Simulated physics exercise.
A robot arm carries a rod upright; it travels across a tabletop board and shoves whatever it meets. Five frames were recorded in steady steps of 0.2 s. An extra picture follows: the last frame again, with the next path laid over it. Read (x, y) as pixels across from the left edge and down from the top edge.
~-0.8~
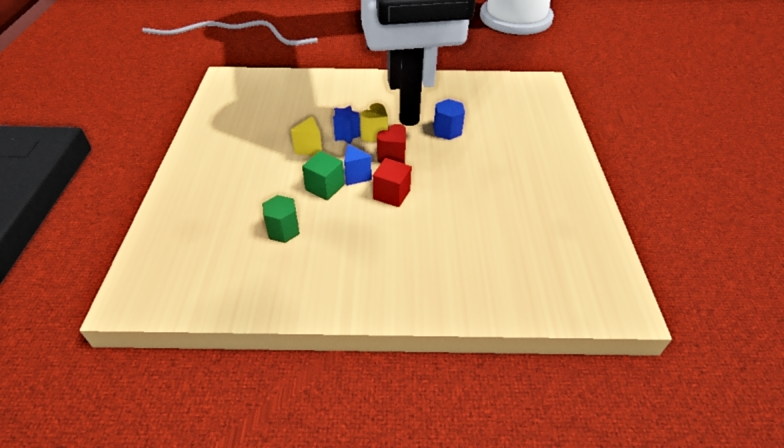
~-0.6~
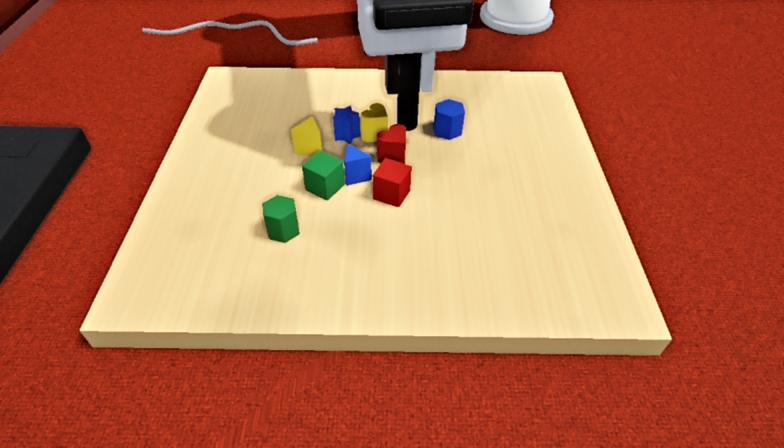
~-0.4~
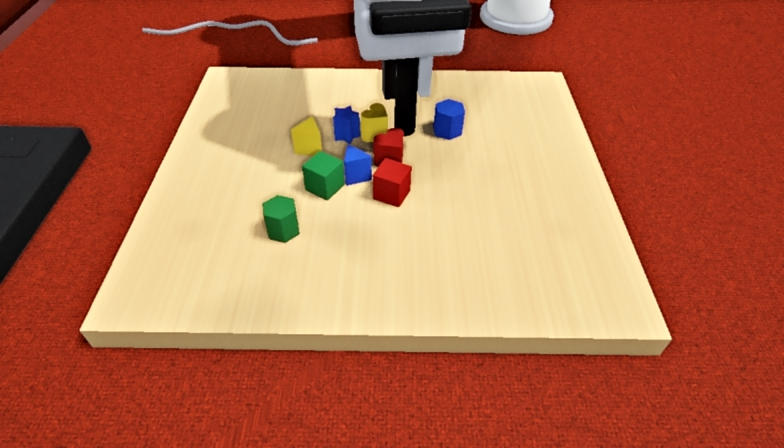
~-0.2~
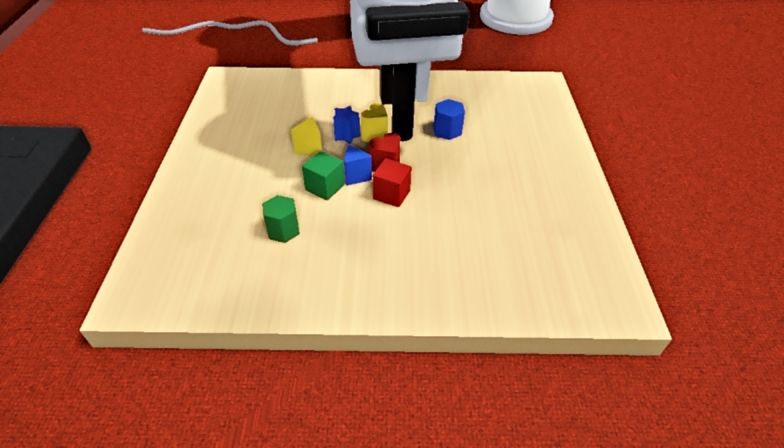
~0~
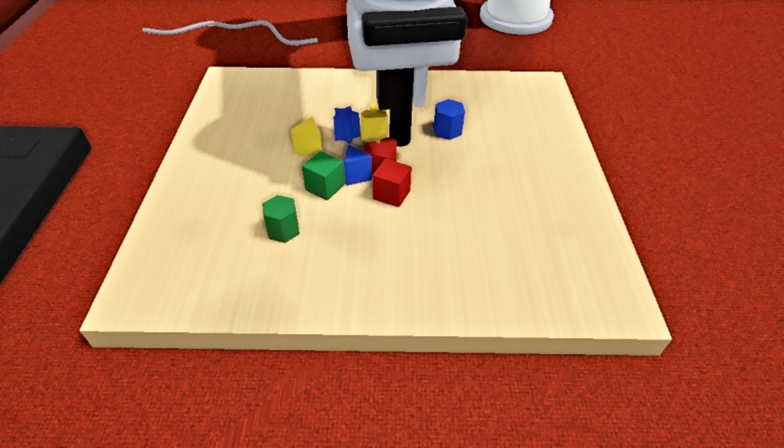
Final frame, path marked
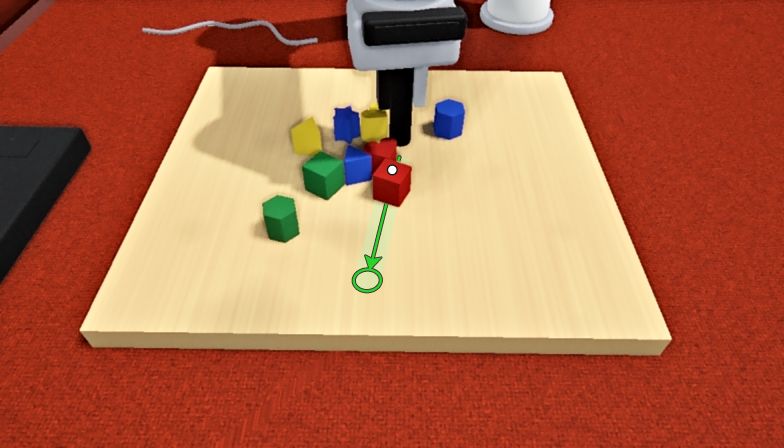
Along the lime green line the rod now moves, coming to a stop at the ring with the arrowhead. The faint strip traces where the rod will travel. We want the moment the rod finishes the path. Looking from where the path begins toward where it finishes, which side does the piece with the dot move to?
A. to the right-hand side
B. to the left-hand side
I'll go with A - to the right-hand side.
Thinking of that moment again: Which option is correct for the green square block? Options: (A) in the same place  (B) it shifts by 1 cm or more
(B)
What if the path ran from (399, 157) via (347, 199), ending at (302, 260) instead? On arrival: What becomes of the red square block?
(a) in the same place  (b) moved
b: Moved.
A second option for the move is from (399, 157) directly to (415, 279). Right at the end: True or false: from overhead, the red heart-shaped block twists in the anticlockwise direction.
False
Drawn move, from (399, 157) directly to (367, 280); the dot is on the red square block.
What follows on the original path. One third of the way, rod at (390, 176); green square block at (312, 163); blue three-sided block at (338, 170), turned 55° clockwise; red heart-shaped block at (361, 170), turned 70° clockwise; red square block at (383, 190), turned 50° anticlockwise.
Two thirds of the way, rod at (379, 216); green square block at (311, 163); blue three-sided block at (336, 174), turned 75° clockwise; red heart-shaped block at (358, 185), turned 120° clockwise; red square block at (366, 229).
At the end, rod at (367, 264); green square block at (311, 163); blue three-sided block at (336, 174), turned 75° clockwise; red heart-shaped block at (358, 185), turned 120° clockwise; red square block at (337, 271), turned 45° clockwise.
